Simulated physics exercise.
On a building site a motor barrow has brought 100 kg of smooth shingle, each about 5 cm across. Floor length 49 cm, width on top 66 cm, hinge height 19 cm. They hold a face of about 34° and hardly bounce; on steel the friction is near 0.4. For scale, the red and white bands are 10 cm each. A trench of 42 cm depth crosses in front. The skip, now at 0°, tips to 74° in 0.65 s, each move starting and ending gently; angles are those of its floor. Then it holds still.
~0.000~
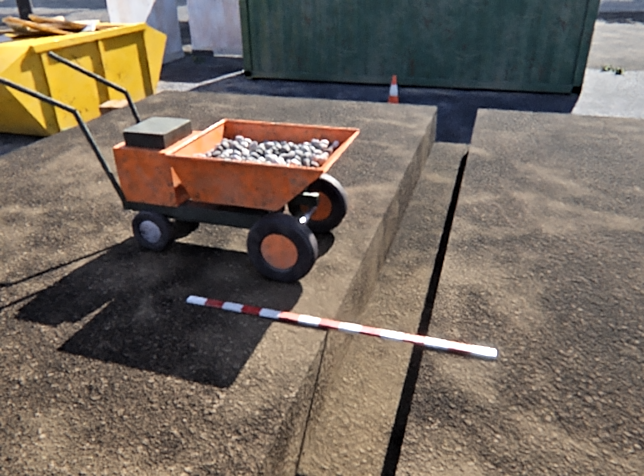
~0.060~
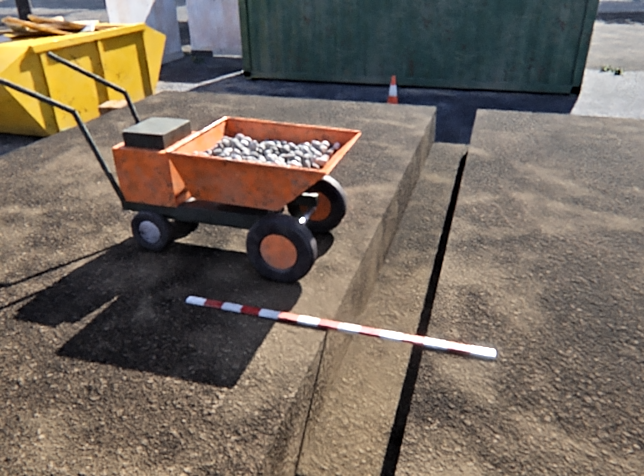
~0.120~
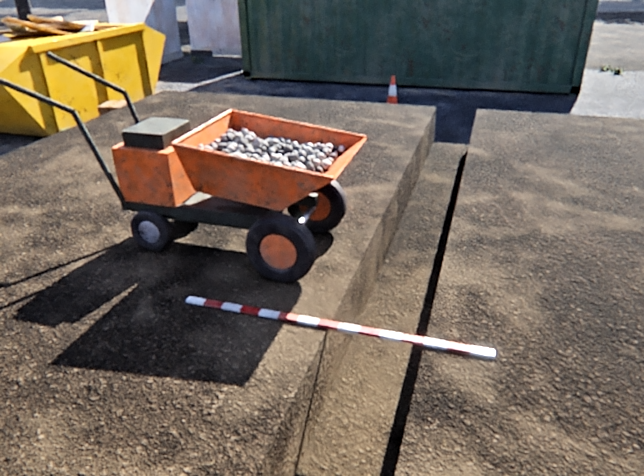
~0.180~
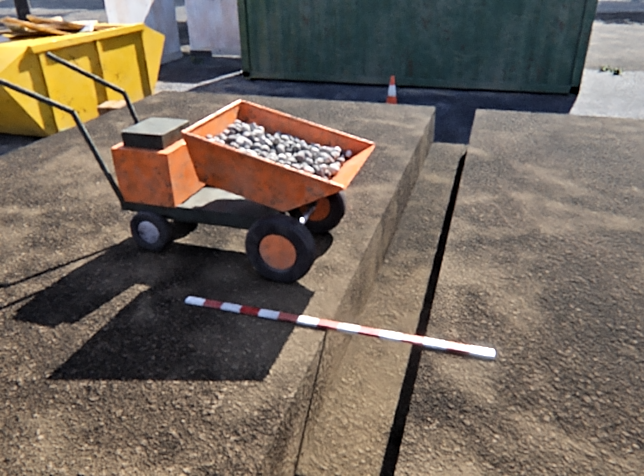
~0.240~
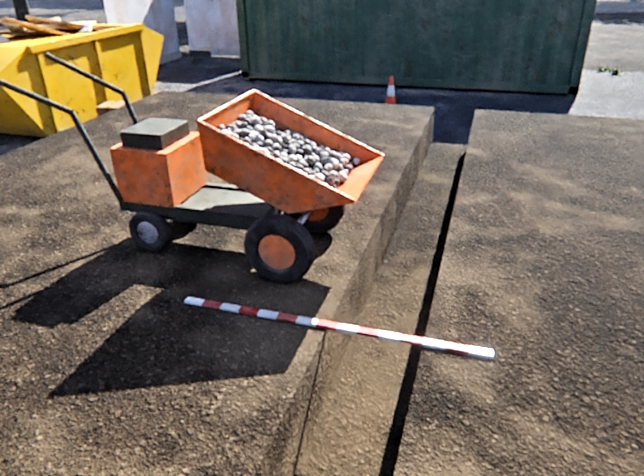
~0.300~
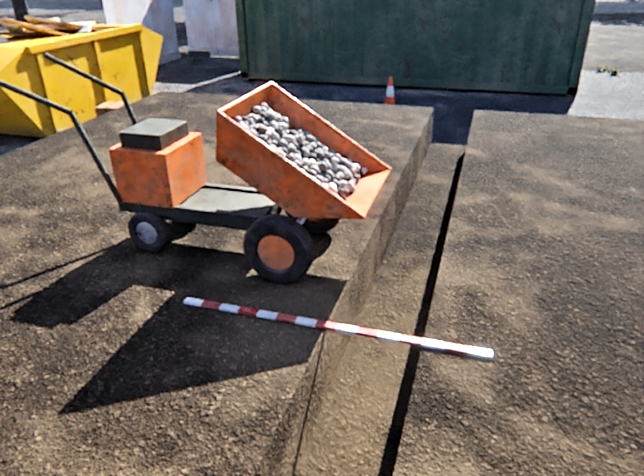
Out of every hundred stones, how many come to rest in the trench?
Some 87 per cent of it.
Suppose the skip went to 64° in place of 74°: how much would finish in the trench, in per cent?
In that case some 70 per cent.
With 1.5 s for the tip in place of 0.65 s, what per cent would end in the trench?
It would be near 95 per cent.
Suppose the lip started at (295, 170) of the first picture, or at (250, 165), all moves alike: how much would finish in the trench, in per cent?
First some 100, then 70 per cent.
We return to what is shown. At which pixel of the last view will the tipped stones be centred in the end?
Their middle is at about (407, 324).
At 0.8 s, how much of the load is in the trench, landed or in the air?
Some 40 per cent.
After 0.5 s the floor is at 63°; 100 % in the skip; the foremost stones are at (383, 232).
After 0.8 s the floor is at 74°; 59 % in the skip, 40 % in the trench; the foremost stones are at (437, 275).
After 1.1 s the floor is at 74°; 2 % in the skip, 84 % in the trench, 13 % past the trench; the foremost stones are at (565, 286).
After 3.0 s the floor is at 74°; 0 % in the skip, 87 % in the trench, 13 % past the trench; the foremost stones are past the picture's edge.
